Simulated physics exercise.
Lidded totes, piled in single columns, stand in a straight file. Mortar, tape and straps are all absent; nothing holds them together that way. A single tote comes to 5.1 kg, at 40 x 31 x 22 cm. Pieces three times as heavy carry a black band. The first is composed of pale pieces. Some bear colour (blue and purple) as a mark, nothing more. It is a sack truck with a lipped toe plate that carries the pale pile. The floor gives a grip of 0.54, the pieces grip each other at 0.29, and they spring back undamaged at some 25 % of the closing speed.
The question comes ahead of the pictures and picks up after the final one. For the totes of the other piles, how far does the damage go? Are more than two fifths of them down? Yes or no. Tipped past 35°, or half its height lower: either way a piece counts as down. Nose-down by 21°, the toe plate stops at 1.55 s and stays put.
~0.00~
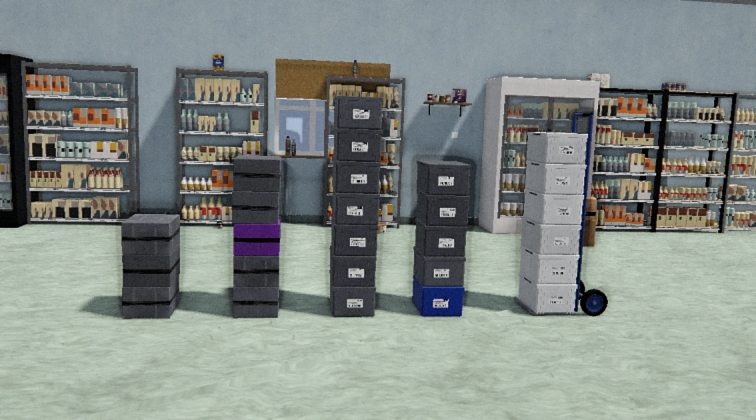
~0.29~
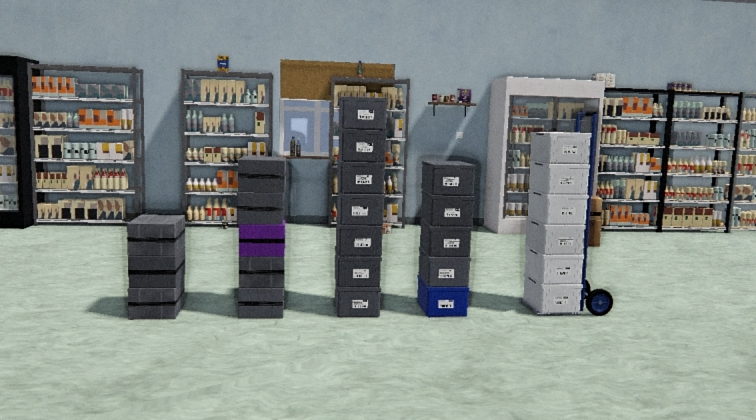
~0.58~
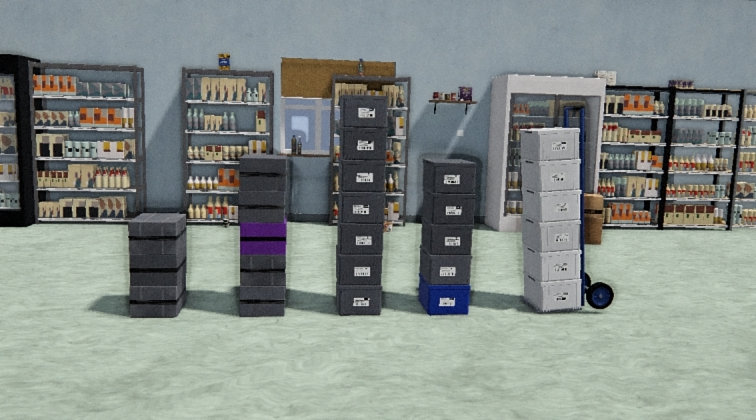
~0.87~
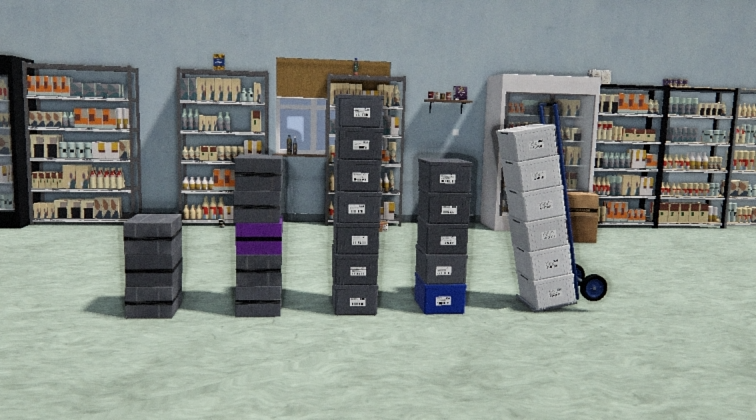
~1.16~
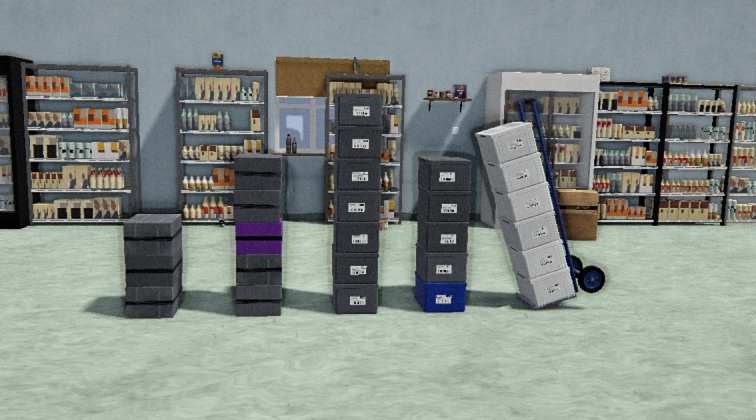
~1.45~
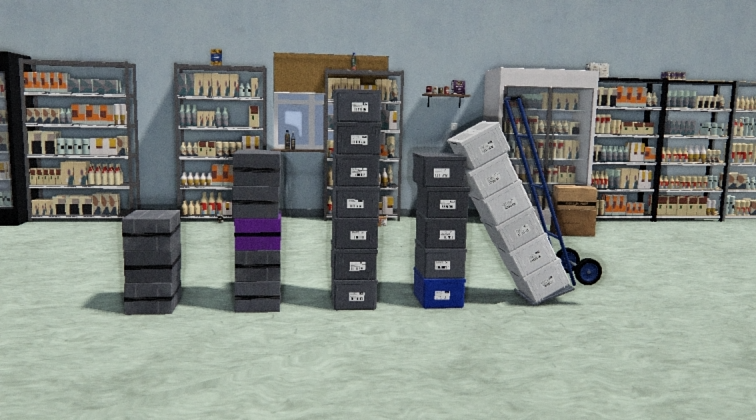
Yes.
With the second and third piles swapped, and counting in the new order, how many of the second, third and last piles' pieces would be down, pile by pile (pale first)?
Second 6, third 5, last 2.
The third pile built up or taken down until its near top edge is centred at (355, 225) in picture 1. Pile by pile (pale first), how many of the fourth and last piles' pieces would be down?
Result: Fourth pile 0, last pile 0.
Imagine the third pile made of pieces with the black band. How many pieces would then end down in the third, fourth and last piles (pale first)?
Counts down - third: 0; fourth: 0; last: 0.
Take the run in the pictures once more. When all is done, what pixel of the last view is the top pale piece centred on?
Roughly at (397, 216).
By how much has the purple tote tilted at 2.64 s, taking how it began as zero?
At that moment, roughly 0 degrees.
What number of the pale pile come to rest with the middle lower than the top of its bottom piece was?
That makes 2 in all.
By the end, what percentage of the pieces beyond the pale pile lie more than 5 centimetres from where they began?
That is 90 per cent.
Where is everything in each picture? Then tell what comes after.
In the first picture (pixels give the middle of a visible side), truck frame (588, 155) 0° forward; blue tote (443, 302); purple tote (257, 240); none of the others has stirred.
The second picture shows truck frame (592, 155) 1° forward; purple tote (262, 241).
The third picture shows truck frame (582, 149) 5° forward, top of the pale pile leaning 5°; purple tote (263, 239); none of the others has stirred.
The fourth picture shows truck frame (560, 145) 11° forward, top of the pale pile leaning 11°; purple tote (259, 239); none of the others has stirred.
The fifth picture shows truck frame (542, 141) 17° forward, top of the pale pile leaning 18°; purple tote (259, 239); none of the others has stirred.
The sixth picture shows truck frame (530, 137) 21° forward, top of the pale pile leaning 29°; blue tote (444, 294); purple tote (257, 235); one has shifted.
After 1.92 s, 6 of the pale pile down; none of the 20 other totes down, 5 disturbed; blue tote 8° from how it stood.
After 2.64 s, 6 of the pale pile down; 1 of the 20 other totes down; blue tote 12° from how it stood.
After 3.68 s, 5 of the pale pile down; 11 of the 20 other totes down; purple tote 26° from how it stood.
After 4.48 s, 5 of the pale pile down; 18 of the 20 other totes down; purple tote 61° from how it stood, 17 cm lower.
In the end (6.0 s), 5 of the pale pile down; 18 of the 20 other totes down; purple tote 58° from how it stood, 17 cm lower; blue tote unmoved. That is 90 per cent. From the last view, middles, purple tote near (178, 254), blue tote near (437, 287).
